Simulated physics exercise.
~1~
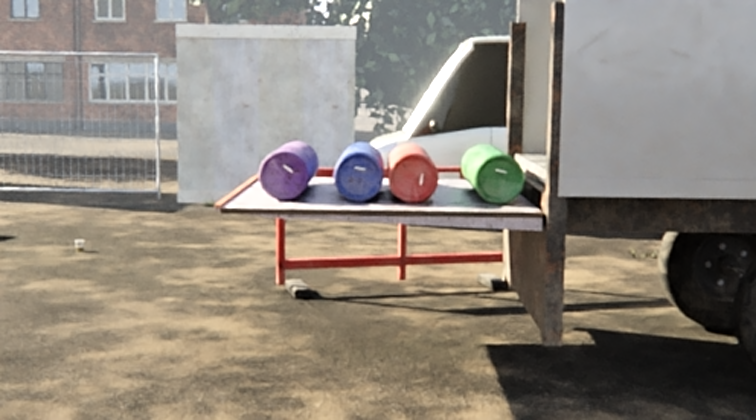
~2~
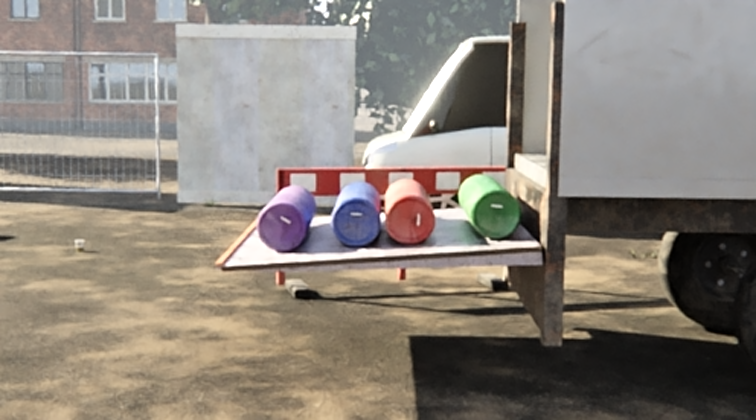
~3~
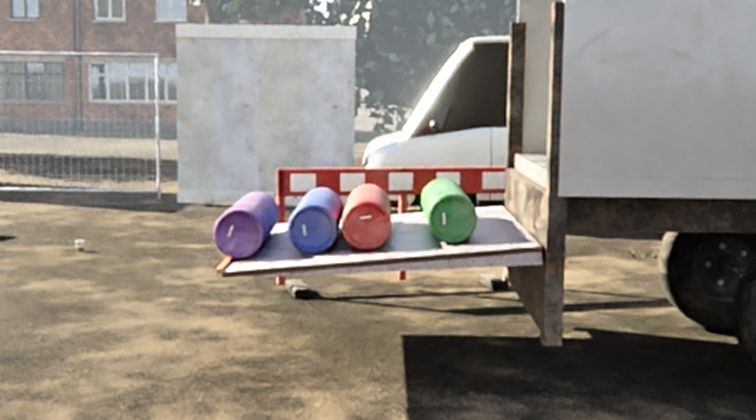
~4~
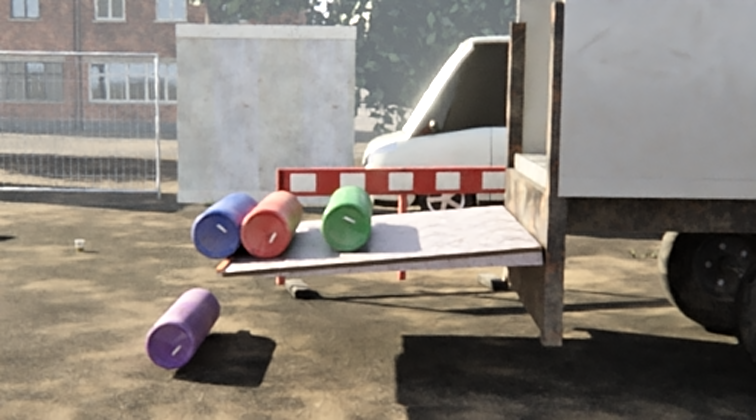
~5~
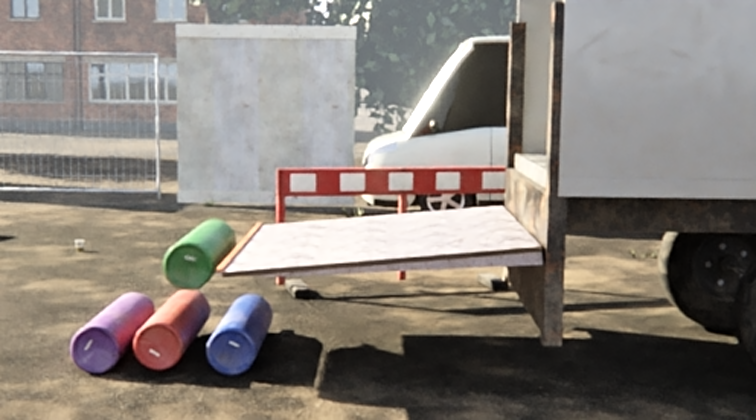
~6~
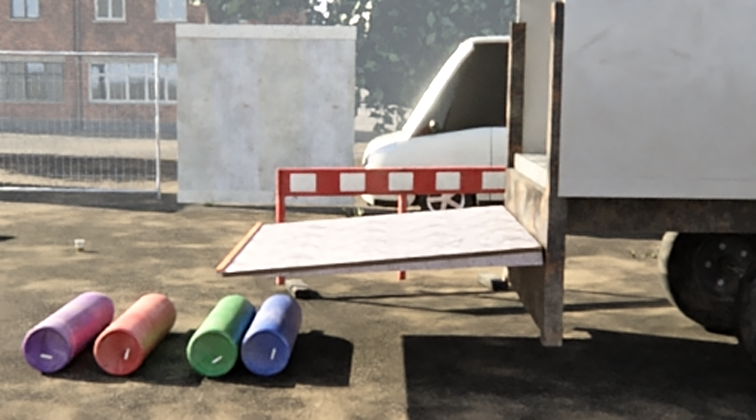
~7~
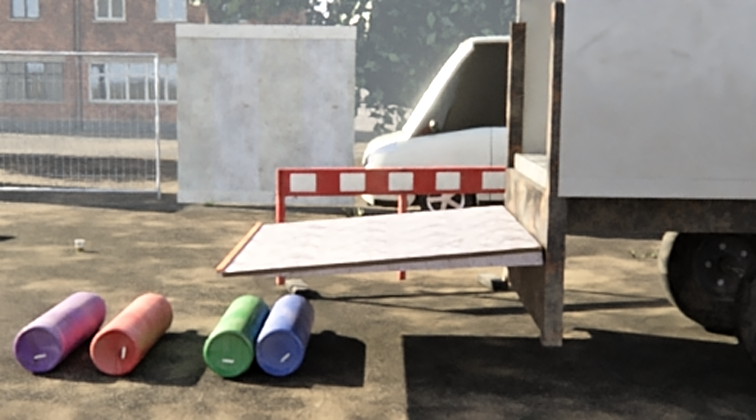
In a sunlit yard, four coloured cylinders, purple, blue, red and green, lie side by side on the raised tail-lift of a lorry, with a red and white barrier behind. The plate drops a little and tilts down at its left end, then stays there. All four cylinders roll left toward the low edge. The purple one goes over first and lands on the ground, and the blue and red ones follow it down. The green one tumbles off last. They end up lying on the ground below the empty plate, purple, red, green and blue from left to right.
